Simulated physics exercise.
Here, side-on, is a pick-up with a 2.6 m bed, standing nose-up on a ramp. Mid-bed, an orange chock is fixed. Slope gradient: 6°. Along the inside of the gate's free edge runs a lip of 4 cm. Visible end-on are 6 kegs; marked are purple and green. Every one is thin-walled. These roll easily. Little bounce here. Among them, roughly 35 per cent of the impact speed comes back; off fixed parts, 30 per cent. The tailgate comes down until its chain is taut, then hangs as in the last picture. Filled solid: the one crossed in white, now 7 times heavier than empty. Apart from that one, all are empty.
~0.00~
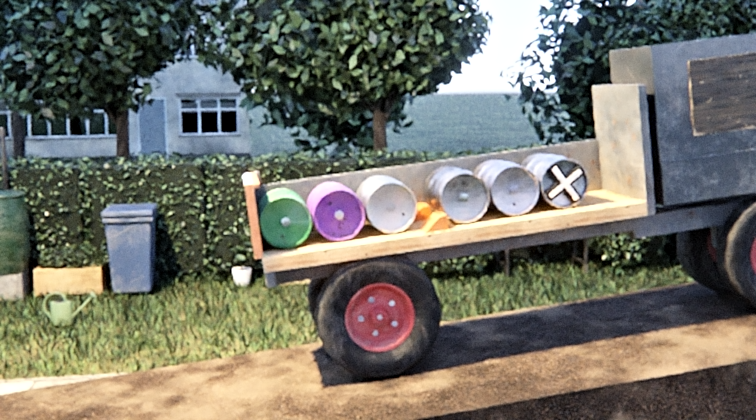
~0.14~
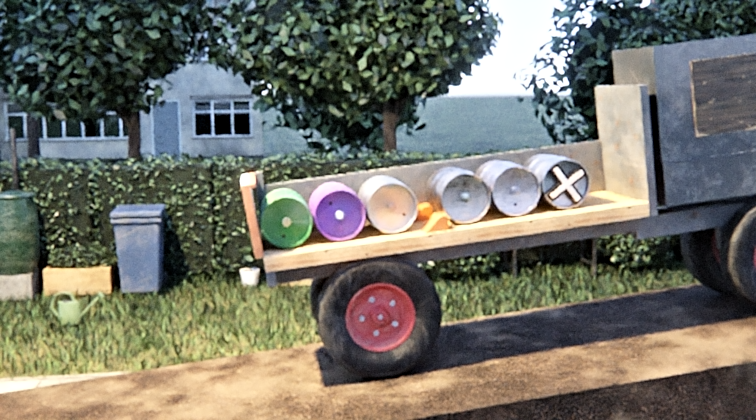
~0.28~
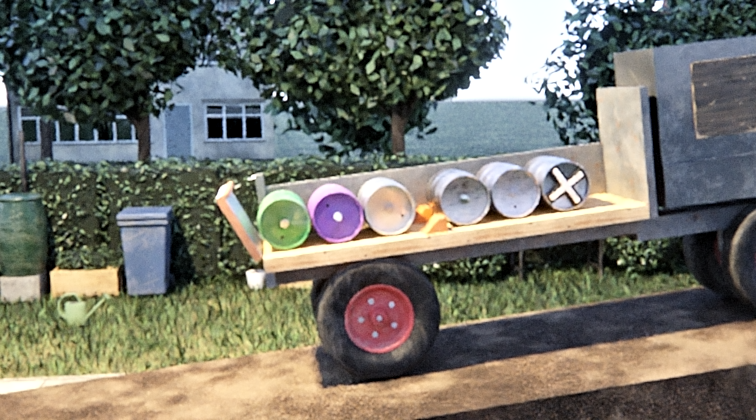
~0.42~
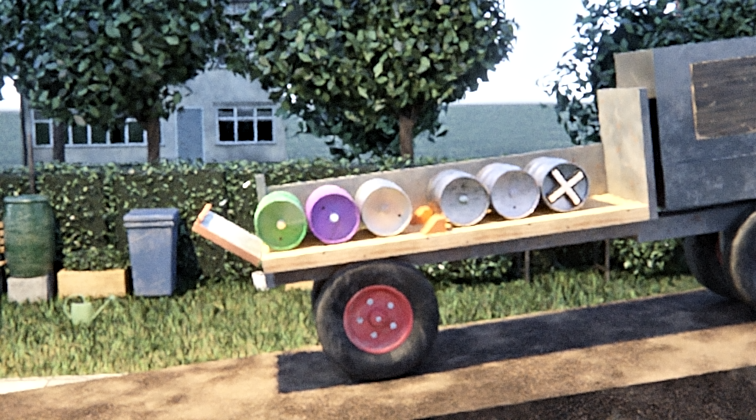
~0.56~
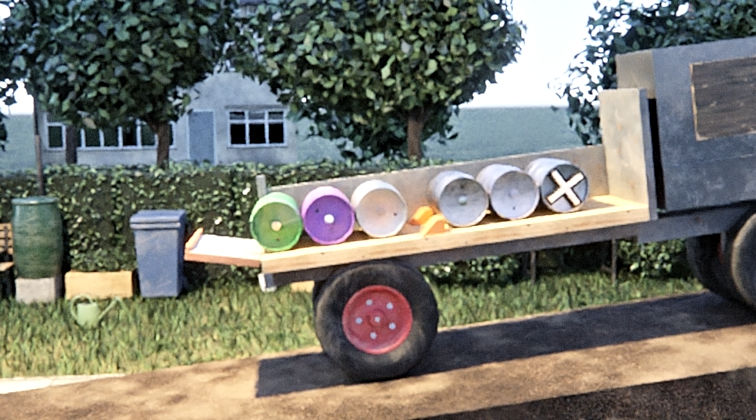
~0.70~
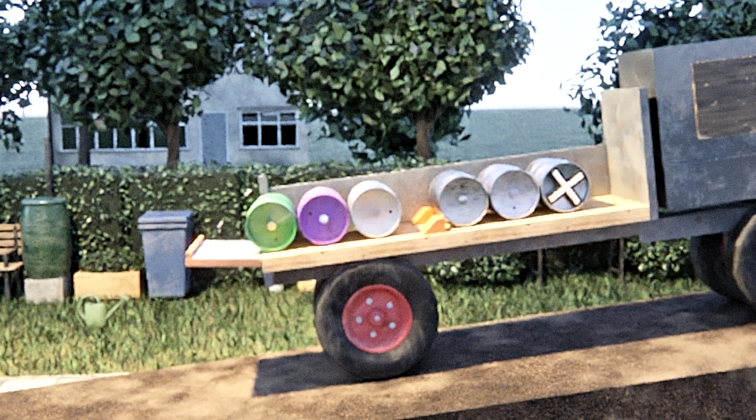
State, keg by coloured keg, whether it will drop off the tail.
Purple does not, green does not.
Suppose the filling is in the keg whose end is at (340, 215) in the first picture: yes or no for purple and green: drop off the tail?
Then purple would not do so, green would do so.
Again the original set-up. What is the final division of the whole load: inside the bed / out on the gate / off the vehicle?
5, 1 and 0.
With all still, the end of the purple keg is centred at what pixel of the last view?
Roughly (258, 228).
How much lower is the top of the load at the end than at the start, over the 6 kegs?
Roughly 0 cm.
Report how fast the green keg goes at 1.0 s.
Around 0.4 m/s.
By 1.0 s, purple is on the bed, 35 cm short of the hinge, rolling left; green is on the gate, 5 cm past the hinge, rolling left; 0 gone off the back.
By 1.2 s, purple is on the bed, 25 cm short of the hinge, rolling left; green is on the gate, 10 cm past the hinge, rolling left; 0 gone off the back.
By 1.6 s, purple is on the bed, 10 cm short of the hinge, rolling left; green is on the gate, 30 cm past the hinge, rolling left; 0 gone off the back.
Finally (1.9 s), purple is on the bed, 5 cm short of the hinge; green is on the gate, 35 cm past the hinge; 0 gone off the back.
